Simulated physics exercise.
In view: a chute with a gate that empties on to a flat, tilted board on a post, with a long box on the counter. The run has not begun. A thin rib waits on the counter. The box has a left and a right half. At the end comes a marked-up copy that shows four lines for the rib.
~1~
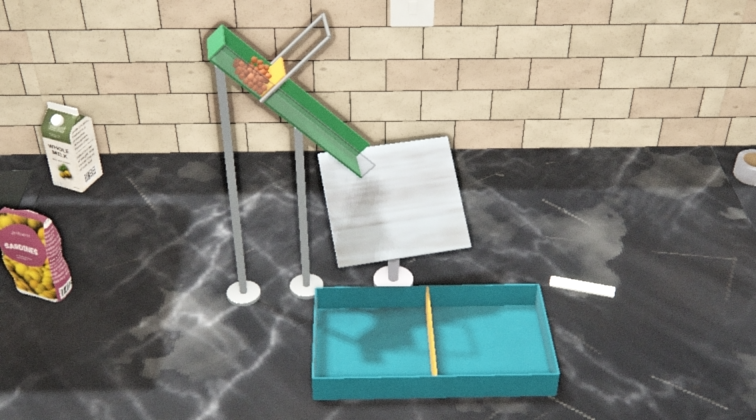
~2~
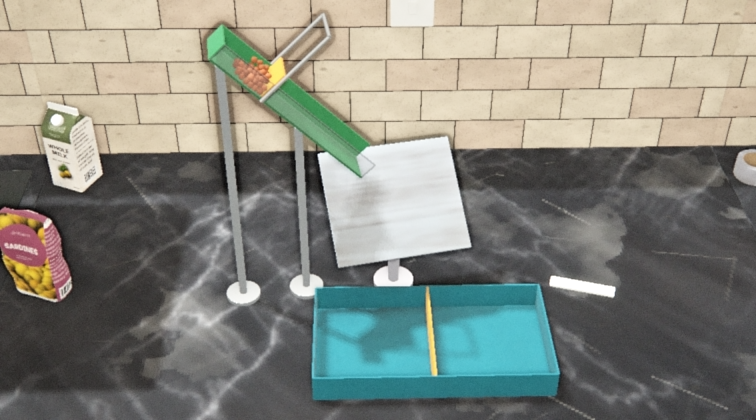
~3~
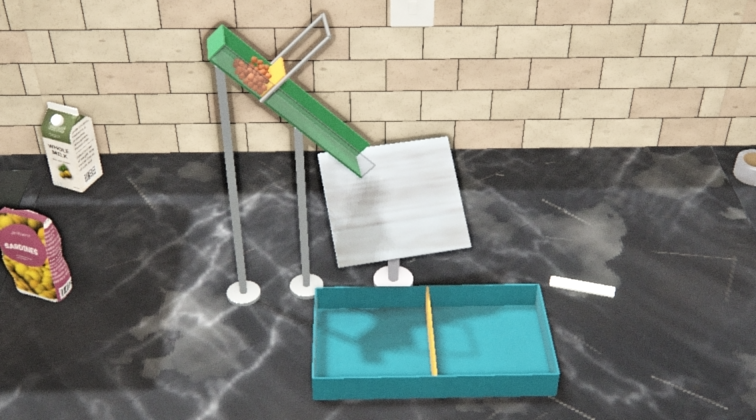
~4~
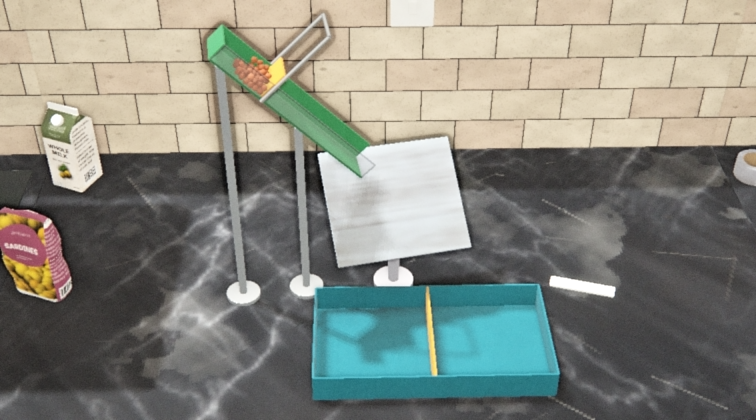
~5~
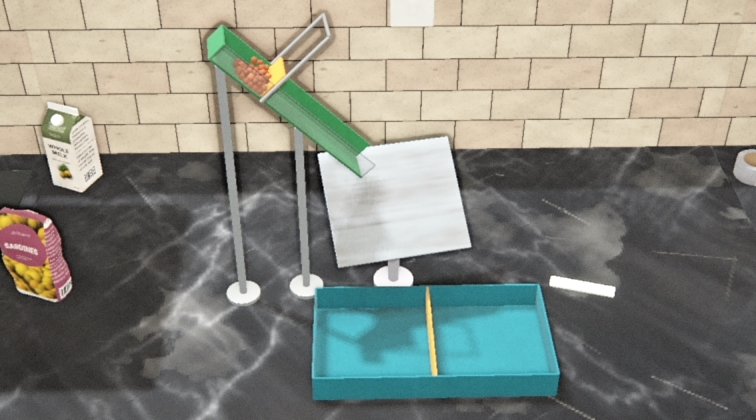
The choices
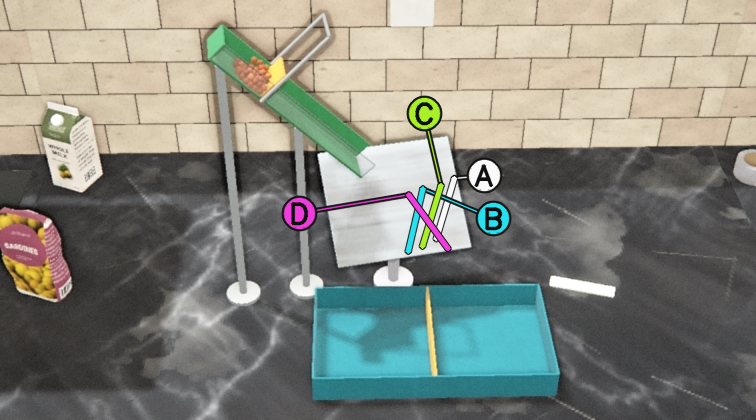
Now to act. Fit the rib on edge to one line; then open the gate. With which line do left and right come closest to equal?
Choose A.
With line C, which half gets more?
Left.
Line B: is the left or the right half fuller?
Left.
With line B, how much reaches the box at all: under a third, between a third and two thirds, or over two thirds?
It is over two thirds.
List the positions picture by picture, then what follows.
Load behind the gate (257, 76), clay pellets; lip of the chute (358, 167), sloping fairly steeply, in the first picture.
Middle of the board (395, 200), tilted fairly steeply; middle of its low edge (406, 257); of its high edge (384, 145), in the second picture.
Front corners of the box (313, 378) and (559, 374); front end of its middle wall (436, 376); gate still shut (280, 70), in the third picture.
Middle of the load (257, 76); lip (358, 167), in the fourth picture.
Middle of the load (257, 76); lip (358, 167), in the fifth picture.
On the marked copy, line A from (454, 178) to (436, 238); line B from (422, 188) to (408, 251); line C from (440, 185) to (422, 246); line D from (408, 194) to (448, 248).
With A, of what is caught, roughly half in the left half, roughly half in the right.
With B, of what is caught, almost all in the left half, about a tenth in the right.
With C, of what is caught, almost all in the left half, about a tenth in the right.
With D, of what is caught, about a tenth in the left half, the larger part in the right.
